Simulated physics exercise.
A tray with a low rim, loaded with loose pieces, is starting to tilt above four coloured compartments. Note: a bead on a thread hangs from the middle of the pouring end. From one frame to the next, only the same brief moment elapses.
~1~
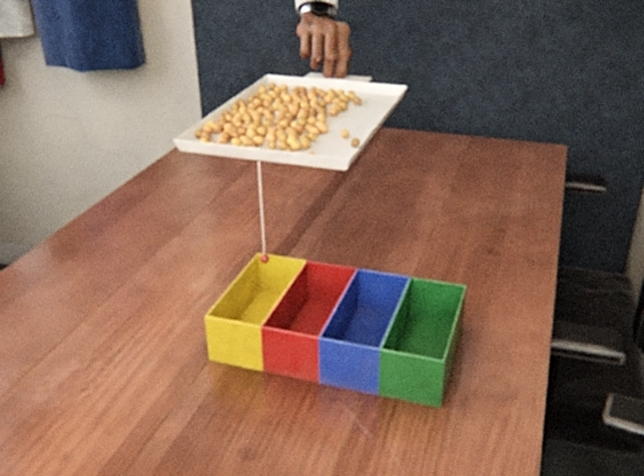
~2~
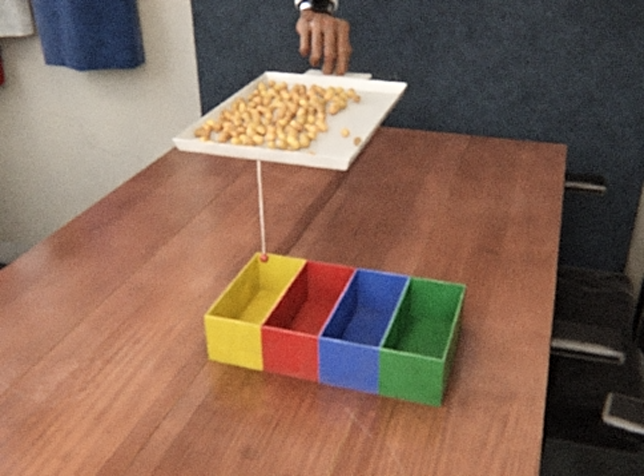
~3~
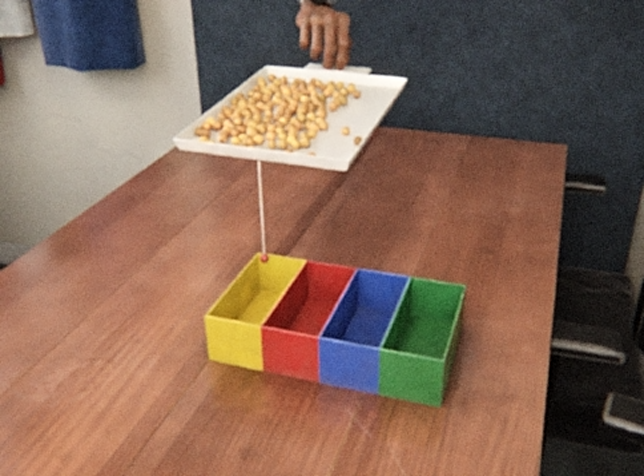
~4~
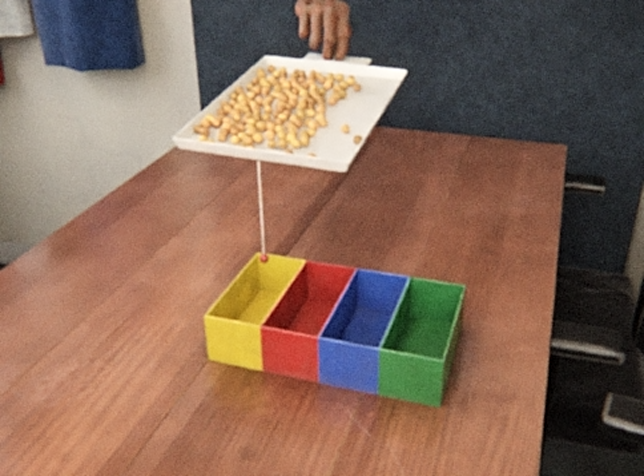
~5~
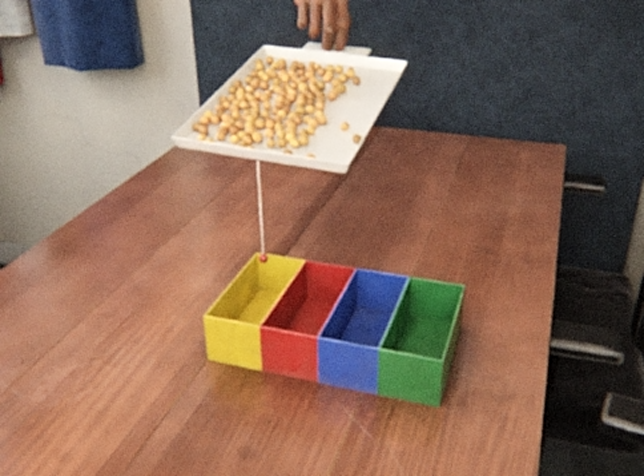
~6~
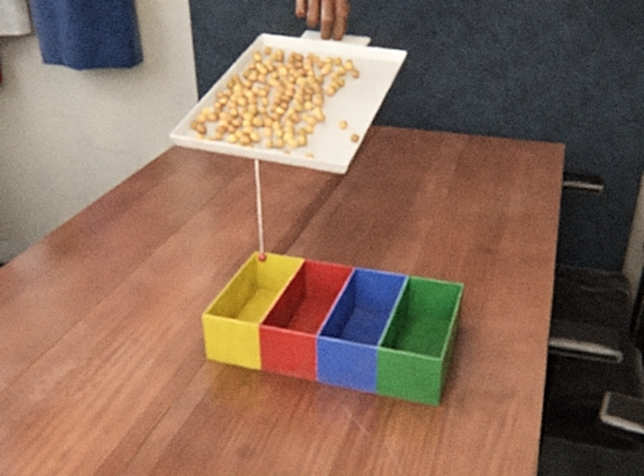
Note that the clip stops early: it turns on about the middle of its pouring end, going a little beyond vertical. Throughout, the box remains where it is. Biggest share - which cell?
Red.
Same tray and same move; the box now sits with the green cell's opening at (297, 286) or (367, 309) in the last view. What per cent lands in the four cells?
Roughly 60 % and then 100 %.
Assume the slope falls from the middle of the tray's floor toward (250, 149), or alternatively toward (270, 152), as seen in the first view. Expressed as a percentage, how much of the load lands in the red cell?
Shares: About 0 in a hundred, then about 20 in a hundred.
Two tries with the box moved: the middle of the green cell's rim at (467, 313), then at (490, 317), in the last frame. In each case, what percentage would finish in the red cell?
Respectively 40 percent and 20 percent.
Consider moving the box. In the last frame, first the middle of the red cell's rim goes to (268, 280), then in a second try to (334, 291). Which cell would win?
Try 1: Blue. Try 2: The red cell.
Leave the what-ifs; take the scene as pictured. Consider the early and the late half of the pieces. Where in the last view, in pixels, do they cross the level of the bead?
Around (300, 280) first; around (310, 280) second.
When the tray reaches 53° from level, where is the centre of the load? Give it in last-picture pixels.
I'd put the middle of the pieces at roughly (284, 146).
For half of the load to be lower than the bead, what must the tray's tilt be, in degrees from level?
At roughly 70°.
Just after the last frame, tray tipped steeply; the larger part on the tray; about a tenth in the blue cell; about a tenth in the yellow cell; just a few in the red cell; just a few in the green cell; about a tenth falling or outside the box.
A moment on, tray tipped right over; just a few on the tray; roughly a third in the red cell; roughly a quarter in the yellow cell; roughly a quarter in the blue cell; just a few in the green cell; about a tenth falling or outside the box.
Further on, tray tipped past a quarter turn; roughly a third in the red cell; roughly a quarter in the blue cell; roughly a quarter in the yellow cell; just a few in the green cell; about a tenth falling or outside the box.
When it is over, tray tipped past a quarter turn; roughly a third in the red cell; roughly a quarter in the blue cell; roughly a quarter in the yellow cell; just a few in the green cell; about a tenth outside the box.
